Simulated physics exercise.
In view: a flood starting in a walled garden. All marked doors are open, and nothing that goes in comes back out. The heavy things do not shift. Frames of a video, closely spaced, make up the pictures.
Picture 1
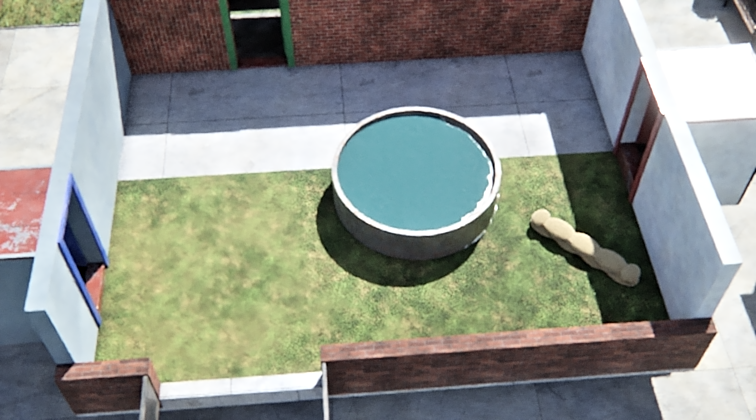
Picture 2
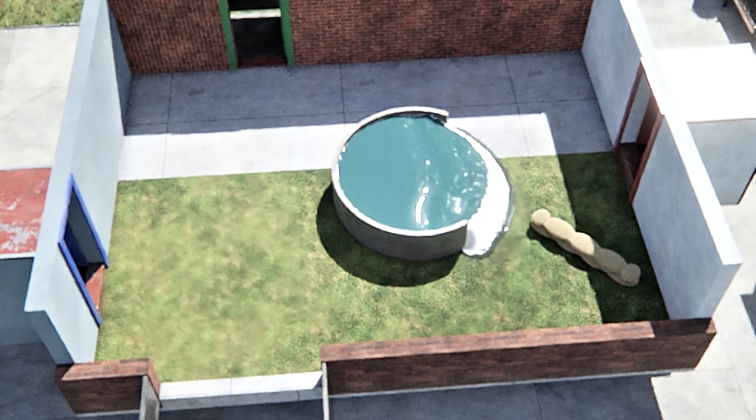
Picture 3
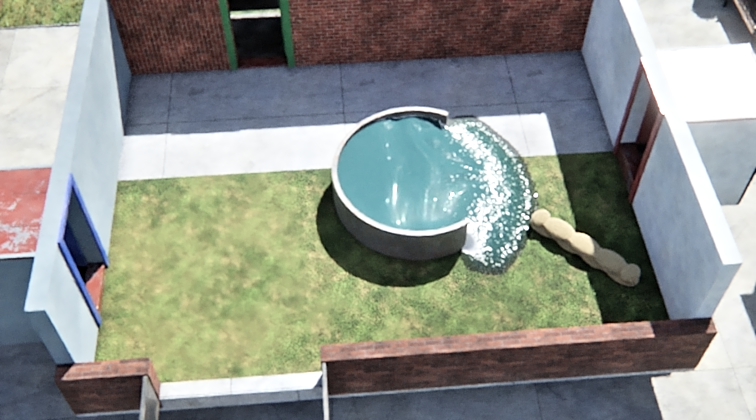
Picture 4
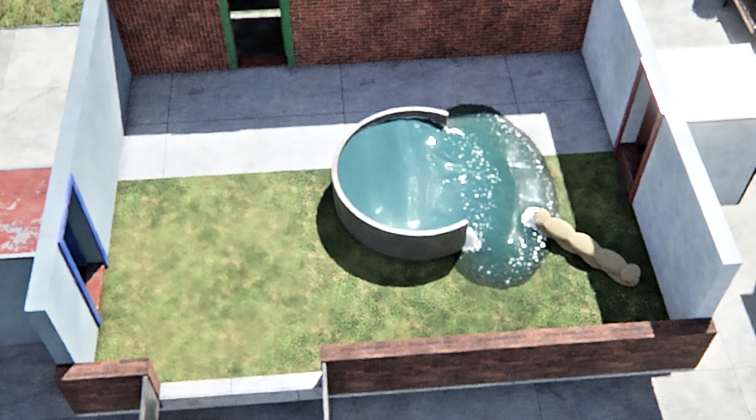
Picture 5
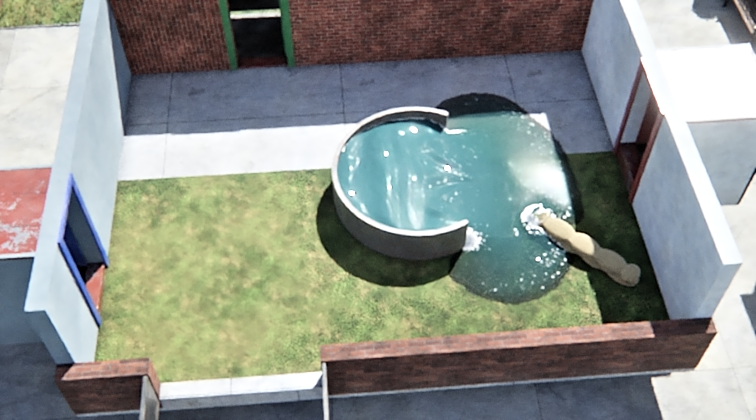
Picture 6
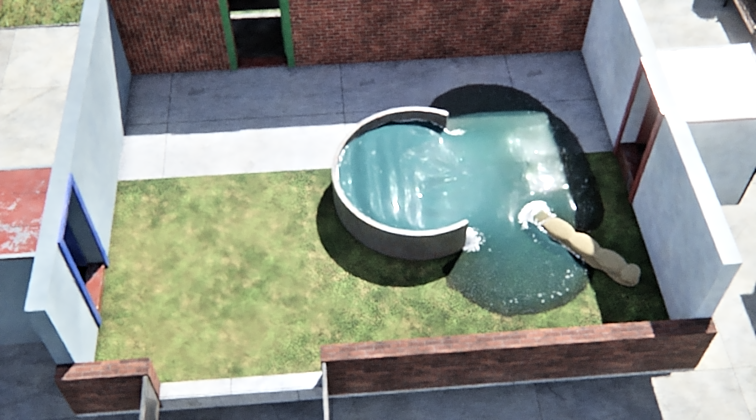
Water bursts from the right side of a round grey pool in a walled garden, seen from a high, fixed viewpoint. Brick walls stand behind and in front, pale walls at the sides, with a green-framed doorway at the back and a lumpy tan object right of the pool. The water spreads in a foaming fan across grass and paving, surrounding the object's near end.
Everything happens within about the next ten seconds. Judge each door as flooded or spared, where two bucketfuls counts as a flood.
The green door is spared, the red door is spared, the blue door is spared.
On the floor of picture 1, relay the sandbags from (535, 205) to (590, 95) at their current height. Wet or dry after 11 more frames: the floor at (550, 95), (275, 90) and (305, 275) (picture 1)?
As listed: Awash, not flooded, no water.
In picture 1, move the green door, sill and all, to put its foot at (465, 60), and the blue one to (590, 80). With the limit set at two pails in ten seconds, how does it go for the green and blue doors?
Briefly, green runs past the limit while blue runs past the limit.
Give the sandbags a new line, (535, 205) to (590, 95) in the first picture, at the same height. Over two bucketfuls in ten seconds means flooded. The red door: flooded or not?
Red door takes less.
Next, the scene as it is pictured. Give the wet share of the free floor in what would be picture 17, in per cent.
Around 30 percent of it.
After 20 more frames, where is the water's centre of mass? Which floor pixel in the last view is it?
Centre of the water: Near (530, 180).
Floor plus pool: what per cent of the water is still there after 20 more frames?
Near 100 in a hundred.
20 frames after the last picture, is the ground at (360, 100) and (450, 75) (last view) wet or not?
In order: Spared and swamped.
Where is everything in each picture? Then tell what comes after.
The pool at (416, 171) is whole and still, in the first picture.
Water pours out at (492, 180) and has run to (467, 253), in the second picture.
Water pours out at (492, 182) and has run to a hidden place, in the third picture.
Water pours out at (492, 183) and has run to (502, 285), in the fourth picture.
The front is at (517, 298), out from the gap at (492, 184), in the fifth picture.
Water pours out at (492, 184) and has run to (497, 89), in the sixth picture.
A moment on, water covers 30 % of the floor; the green door not reached, the red door wet at the sill, nothing in, the blue door not reached.
Next, water covers 30 % of the floor; the green door not reached, the red door wet at the sill, nothing in, the blue door not reached.
Then, water covers 35 % of the floor; the green door not reached, the red door wet at the sill, nothing in, the blue door not reached.
Later, water covers 65 % of the floor; the green door wet at the sill, nothing in, the red door wet at the sill, nothing in, the blue door not reached.
In the end, water covers 90 % of the floor; the green door wet at the sill, nothing in, the red door wet at the sill, nothing in, the blue door not reached.
